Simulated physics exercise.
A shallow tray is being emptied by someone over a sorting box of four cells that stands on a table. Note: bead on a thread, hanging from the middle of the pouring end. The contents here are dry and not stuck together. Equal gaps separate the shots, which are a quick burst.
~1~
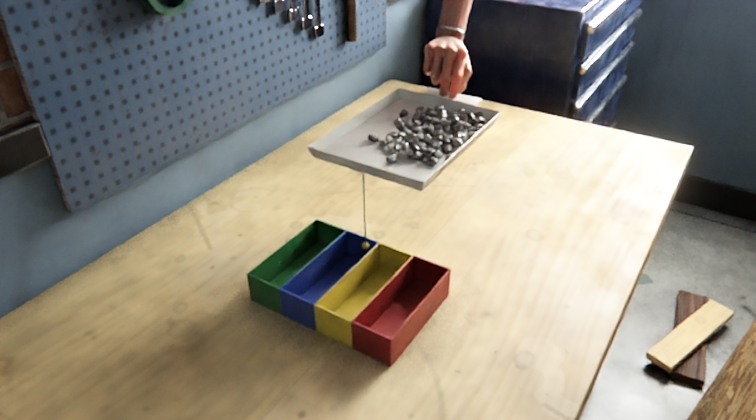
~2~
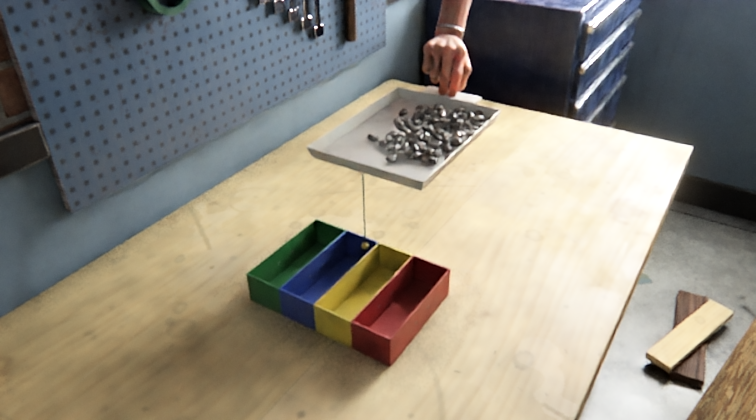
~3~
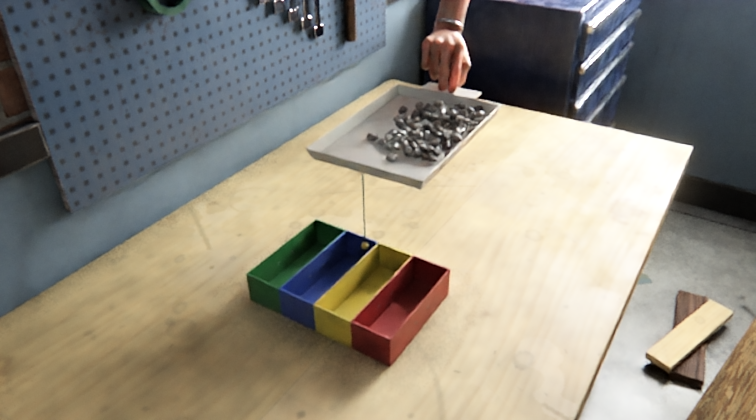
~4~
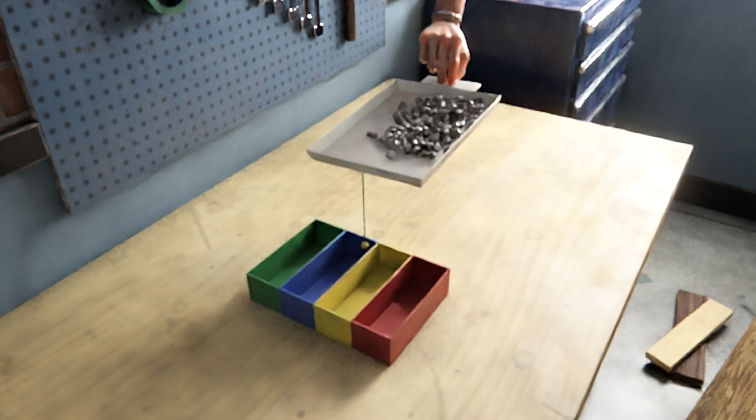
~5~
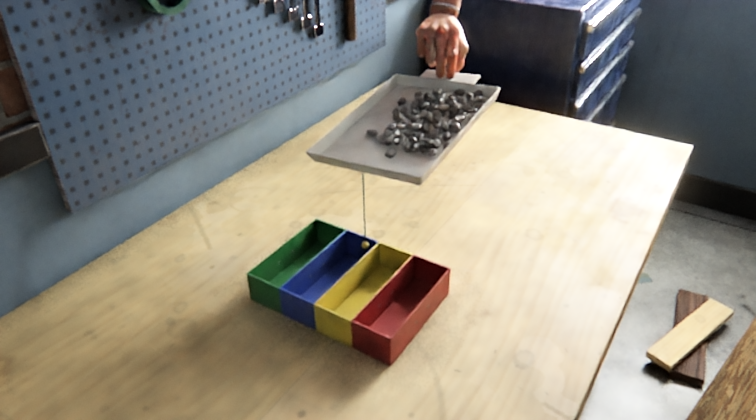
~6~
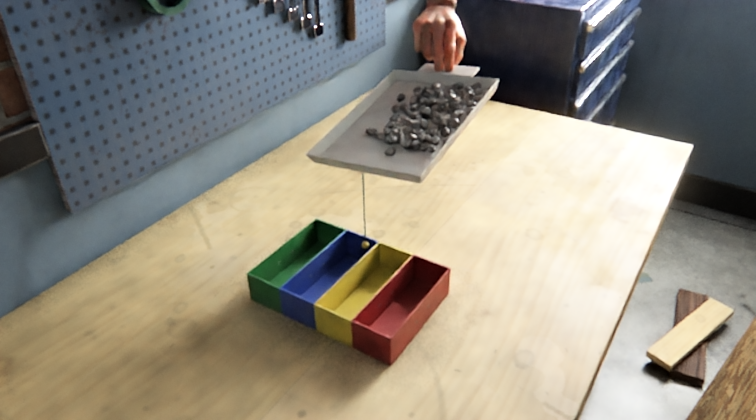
Above a four-colored sorting box on a table, a hand slowly tilts a tray of gravel.
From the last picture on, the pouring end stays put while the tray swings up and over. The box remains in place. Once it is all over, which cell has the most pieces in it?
The green cell.
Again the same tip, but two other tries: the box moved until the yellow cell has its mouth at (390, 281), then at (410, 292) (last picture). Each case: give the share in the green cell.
First placement: Some 60 %; second placement: Some 10 %.
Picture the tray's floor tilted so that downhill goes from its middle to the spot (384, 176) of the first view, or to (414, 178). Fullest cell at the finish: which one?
Try 1 - the red one / try 2 - that red cell.
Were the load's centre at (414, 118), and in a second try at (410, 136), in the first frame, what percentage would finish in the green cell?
Around 80 percent the first time, around 70 percent the second.
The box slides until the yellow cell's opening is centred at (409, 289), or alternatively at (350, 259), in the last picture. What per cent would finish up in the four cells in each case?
In turn 10 and 100 in a hundred.
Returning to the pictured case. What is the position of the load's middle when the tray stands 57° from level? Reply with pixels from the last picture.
The middle of the pieces shows up near (337, 151).
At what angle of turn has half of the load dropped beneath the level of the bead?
Close to 90° of tilt at that moment.
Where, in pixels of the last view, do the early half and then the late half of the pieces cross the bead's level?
Around (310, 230) and then (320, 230).
Soon, tray tipped steeply; most on the tray; a small part in the green cell; a small part falling or outside the box.
A while on, tray tipped right over; a small part on the tray; about two thirds in the green cell; a small part in the blue cell; a small part falling or outside the box.
Towards the end, tray tipped past a quarter turn; most in the green cell; a small part in the blue cell; a small part falling or outside the box.
Finally, tray tipped past a quarter turn; most in the green cell; a small part in the blue cell; none in the red cell; none in the yellow cell; a small part outside the box.
